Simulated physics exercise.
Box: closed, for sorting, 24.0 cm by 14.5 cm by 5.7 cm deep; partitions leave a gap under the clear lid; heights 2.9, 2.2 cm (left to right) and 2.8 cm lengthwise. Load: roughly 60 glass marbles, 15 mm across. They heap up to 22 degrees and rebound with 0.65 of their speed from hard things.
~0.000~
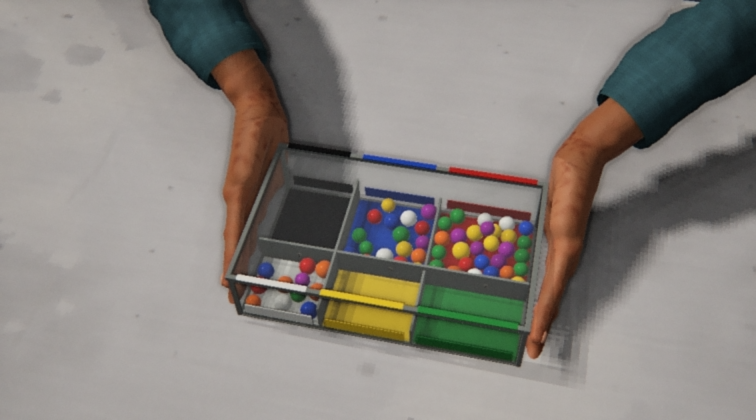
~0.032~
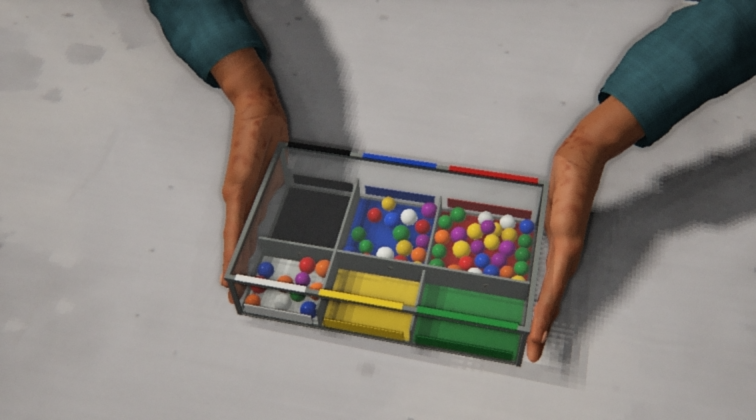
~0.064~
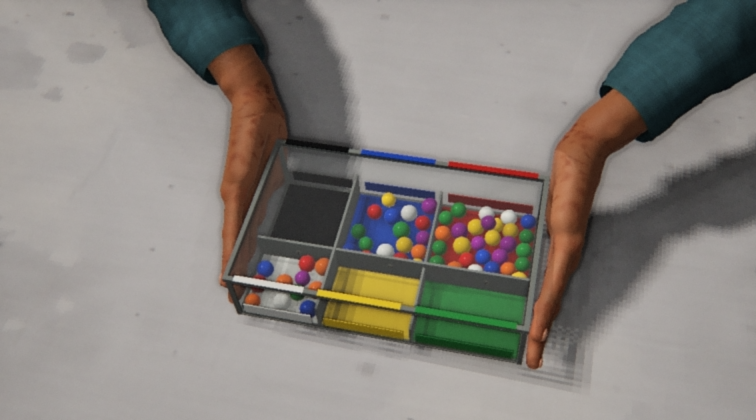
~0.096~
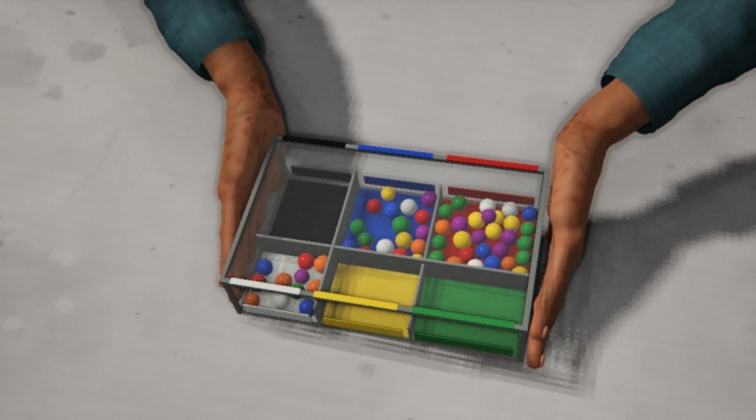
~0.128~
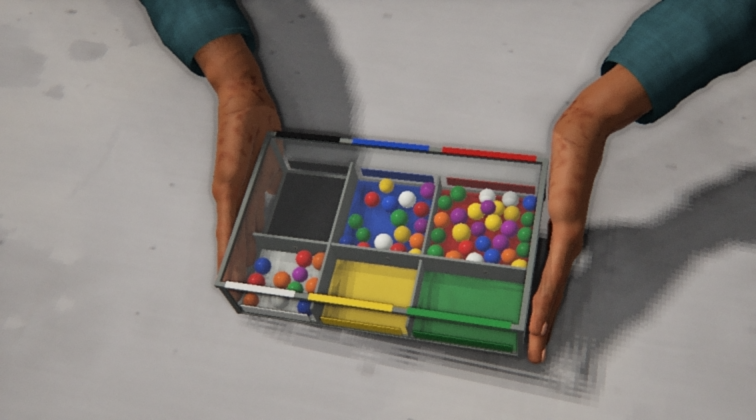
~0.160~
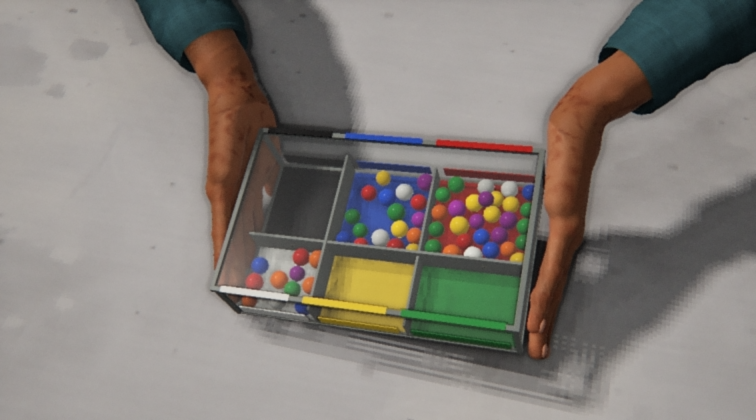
On a pale gray surface, two hands in teal sleeves hold a clear-lidded box divided into six compartments, with colorful marbles clustered in the blue, red and white ones. The hands gradually tilt the box, its left front corner lowest, while the marbles shift slightly and remain in the same three compartments.
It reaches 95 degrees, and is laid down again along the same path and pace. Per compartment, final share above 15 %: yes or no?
Red no; blue no; green no; yellow yes; white yes; black no.
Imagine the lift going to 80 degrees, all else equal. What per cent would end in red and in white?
With that change, red ends at 5 percent while white ends at 40 percent.
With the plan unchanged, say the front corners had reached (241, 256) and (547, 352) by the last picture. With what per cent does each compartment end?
Per cent at the finish: Red 30, blue 0, green 55, yellow 0, white 5, black 0.
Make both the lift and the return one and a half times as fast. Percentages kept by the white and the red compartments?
White 45 %; red 5 %.
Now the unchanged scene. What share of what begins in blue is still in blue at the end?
That comes out at about 10 percent.
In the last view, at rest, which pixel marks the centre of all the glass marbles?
At about (314, 289).
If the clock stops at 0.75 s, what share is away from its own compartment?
Value: Close to 0 %.
After 0.75 s, tilt 95 degrees; red 50 %, blue 30 %, white 20 %.
Then, at 1.15 s, tilt 41 degrees; red 5 %, blue 5 %, green 5 %, yellow 25 %, white 60 %.
After 1.63 s, tilt 0 degrees; red 5 %, blue 5 %, green 5 %, yellow 25 %, white 60 %.
At rest (2.6 s), red 5 %, blue 5 %, green 5 %, yellow 25 %, white 60 %, black 0 %.
